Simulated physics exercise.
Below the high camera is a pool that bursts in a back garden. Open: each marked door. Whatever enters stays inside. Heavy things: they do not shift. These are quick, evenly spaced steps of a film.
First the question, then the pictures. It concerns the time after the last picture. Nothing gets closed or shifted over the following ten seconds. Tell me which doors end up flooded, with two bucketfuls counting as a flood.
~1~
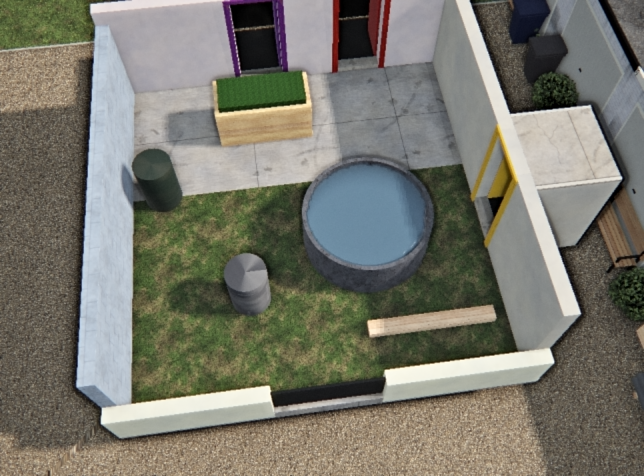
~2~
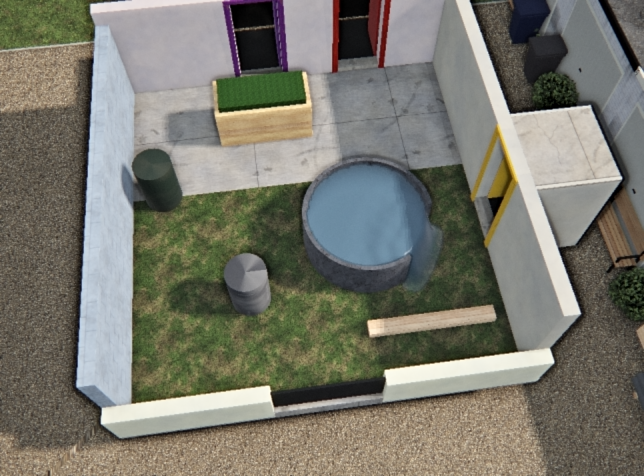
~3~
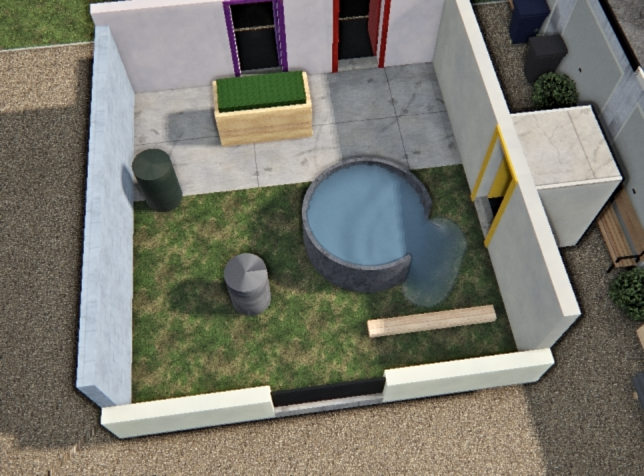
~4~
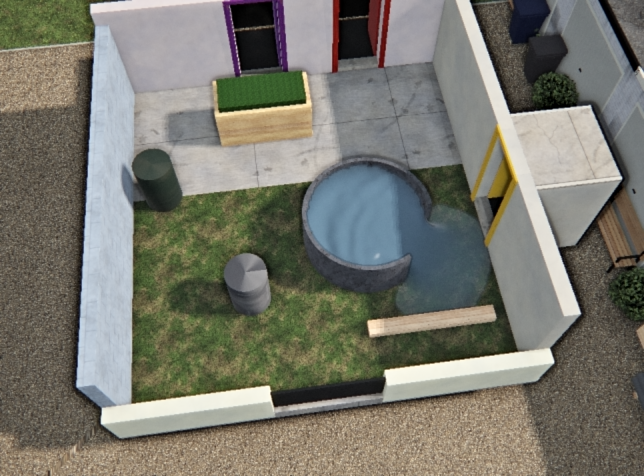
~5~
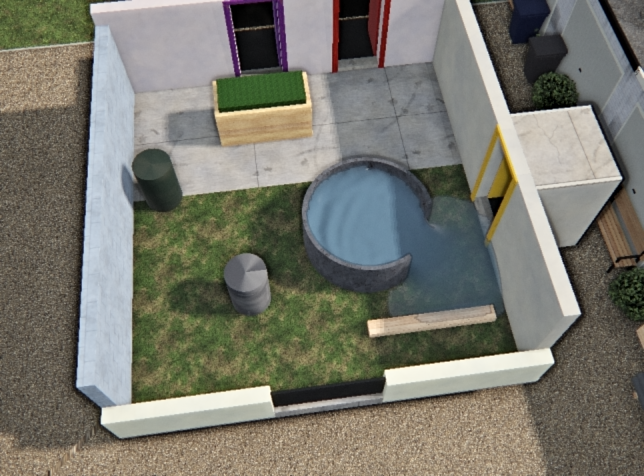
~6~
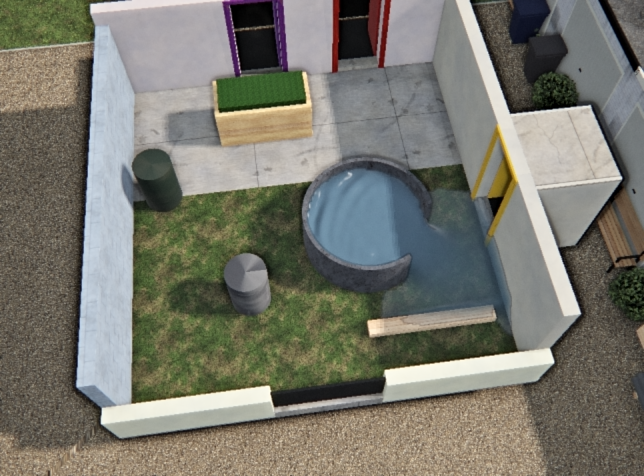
My prediction: The yellow door will be over the limit, the purple door will be within bounds, the red door will be within bounds.
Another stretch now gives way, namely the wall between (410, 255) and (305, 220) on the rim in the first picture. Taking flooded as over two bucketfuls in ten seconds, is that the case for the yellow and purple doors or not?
Well, the yellow door comes up short, but the purple door comes up short.
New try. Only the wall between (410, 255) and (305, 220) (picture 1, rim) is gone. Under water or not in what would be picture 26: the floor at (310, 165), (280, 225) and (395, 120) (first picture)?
The first spot is spared, the second swamped, the third spared.
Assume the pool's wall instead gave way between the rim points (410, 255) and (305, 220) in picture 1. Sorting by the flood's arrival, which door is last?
That would be the red door.
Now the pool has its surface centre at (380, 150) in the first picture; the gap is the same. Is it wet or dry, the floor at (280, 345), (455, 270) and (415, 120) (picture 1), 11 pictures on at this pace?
Taking them in the order asked: Spared, then inundated, then inundated.
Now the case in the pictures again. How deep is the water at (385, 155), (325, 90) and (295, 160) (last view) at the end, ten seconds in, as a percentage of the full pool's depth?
In order: 4, 8, 6 %.
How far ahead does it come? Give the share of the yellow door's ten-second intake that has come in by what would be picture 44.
My estimate: Close to 100 per cent.
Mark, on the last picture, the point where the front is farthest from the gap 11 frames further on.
Somewhere near (446, 109).
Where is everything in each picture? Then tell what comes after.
In the first frame, still water in the round pool at (367, 213).
In the second frame, water pours out at (422, 249) and has run to (414, 288).
In the third frame, the front is at (424, 303), out from the gap at (422, 249).
In the fourth frame, water pours out at (421, 250) and has run to (483, 232).
In the fifth frame, water pours out at (421, 250) and has run to (496, 313).
In the sixth frame, water pours out at (421, 250) and has run to (512, 331).
A moment on, water covers 15 % of the floor; the yellow door over two buckets in, the purple door not reached, the red door not reached.
Next, water covers 25 % of the floor; the yellow door far over two buckets in, the purple door not reached, the red door not reached.
Then, water covers 50 % of the floor; the yellow door far over two buckets in, the purple door not reached, the red door not reached.
Later, water covers 75 % of the floor; the yellow door far over two buckets in, the purple door wet at the sill, nothing in, the red door wet at the sill, nothing in.
In the end, water covers 95 % of the floor; the yellow door far over two buckets in, the purple door wet at the sill, nothing in, the red door wet at the sill, nothing in.
